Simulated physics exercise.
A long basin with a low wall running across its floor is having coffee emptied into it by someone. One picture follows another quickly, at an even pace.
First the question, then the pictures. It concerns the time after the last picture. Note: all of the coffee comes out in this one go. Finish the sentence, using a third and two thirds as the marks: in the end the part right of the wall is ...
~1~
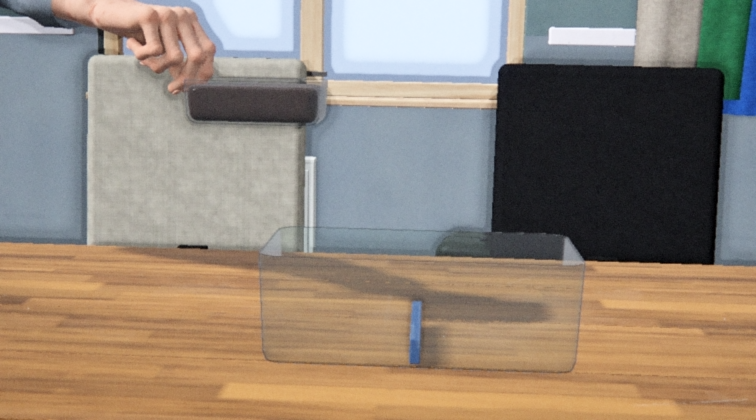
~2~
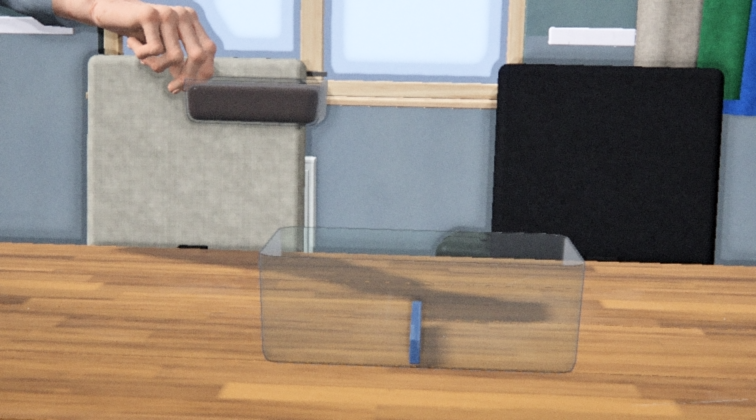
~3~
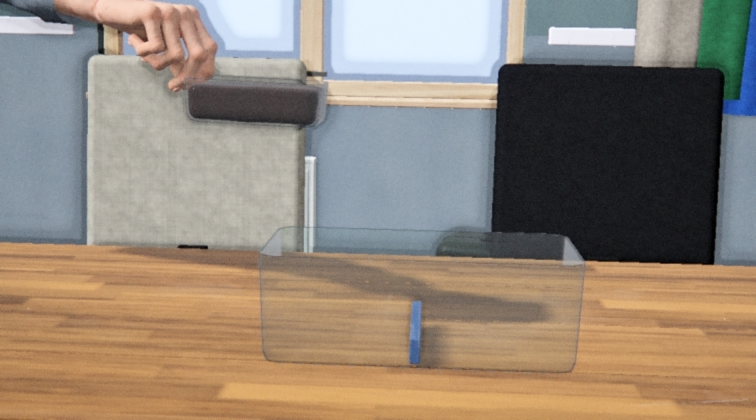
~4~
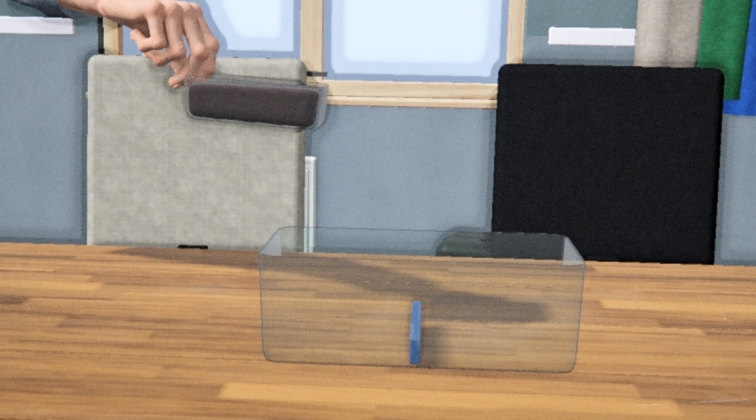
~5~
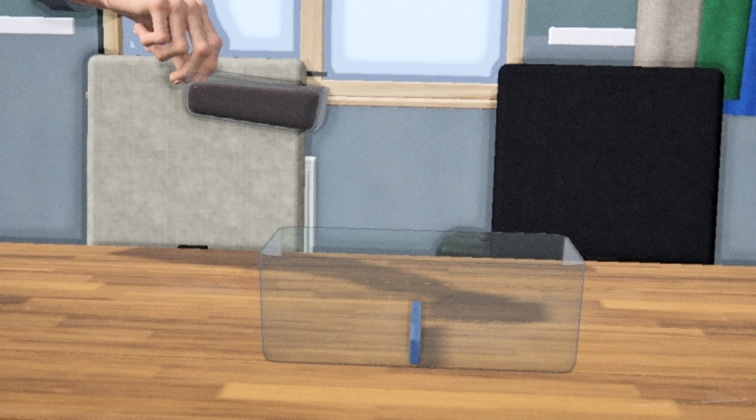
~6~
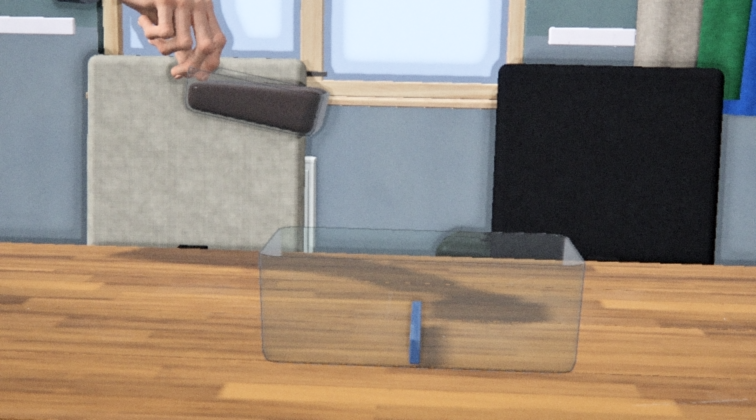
Less than a third of the whole.
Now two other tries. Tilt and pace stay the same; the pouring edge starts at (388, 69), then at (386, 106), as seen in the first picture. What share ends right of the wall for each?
Roughly 75 in a hundred the first time and 70 in a hundred the second.
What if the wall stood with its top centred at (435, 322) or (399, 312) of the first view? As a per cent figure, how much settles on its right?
First try close to 15 percent, second try close to 30 percent.
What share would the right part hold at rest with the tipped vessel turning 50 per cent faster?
Roughly 10 %.
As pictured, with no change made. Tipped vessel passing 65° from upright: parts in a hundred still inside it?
20 per cent, approximately.
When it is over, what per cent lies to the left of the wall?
I'd put it at around 85 %.
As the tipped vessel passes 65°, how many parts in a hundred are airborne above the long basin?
40 %.
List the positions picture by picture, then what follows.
Tilt 0°; pouring edge (323, 83); surface from (196, 85) to (322, 88); the long basin's rim runs from (270, 242) to (575, 251); the wall's top is at (416, 320), in the first frame.
Tilt 0°; pouring edge (324, 84); surface from (196, 85) to (322, 89), in the second frame.
Tilt 2°; pouring edge (324, 85); surface from (196, 85) to (323, 89), in the third frame.
Tilt 4°; pouring edge (324, 88); surface from (197, 84) to (323, 91), in the fourth frame.
Tilt 7°; pouring edge (325, 92); surface from (197, 83) to (324, 91), in the fifth frame.
Tilt 11°; pouring edge (325, 96); surface from (198, 84) to (326, 92); 1 per cent is over the edge, in the sixth frame.
A moment on, the tilt is 65° and 18 per cent is still to pour, 40 is left of the wall and 2 right of it.
Next, the tilt is 102° and 3 per cent is still to pour, 84 is left of the wall and 8 right of it.
Then the tilt is 113° and 0 per cent is still to pour, 84 is left of the wall and 13 right of it.
Later the tilt is 113° and 0 per cent is still to pour, 84 is left of the wall and 13 right of it.
Finally, 84 per cent lies left of the wall, 14 right of it and 2 outside.
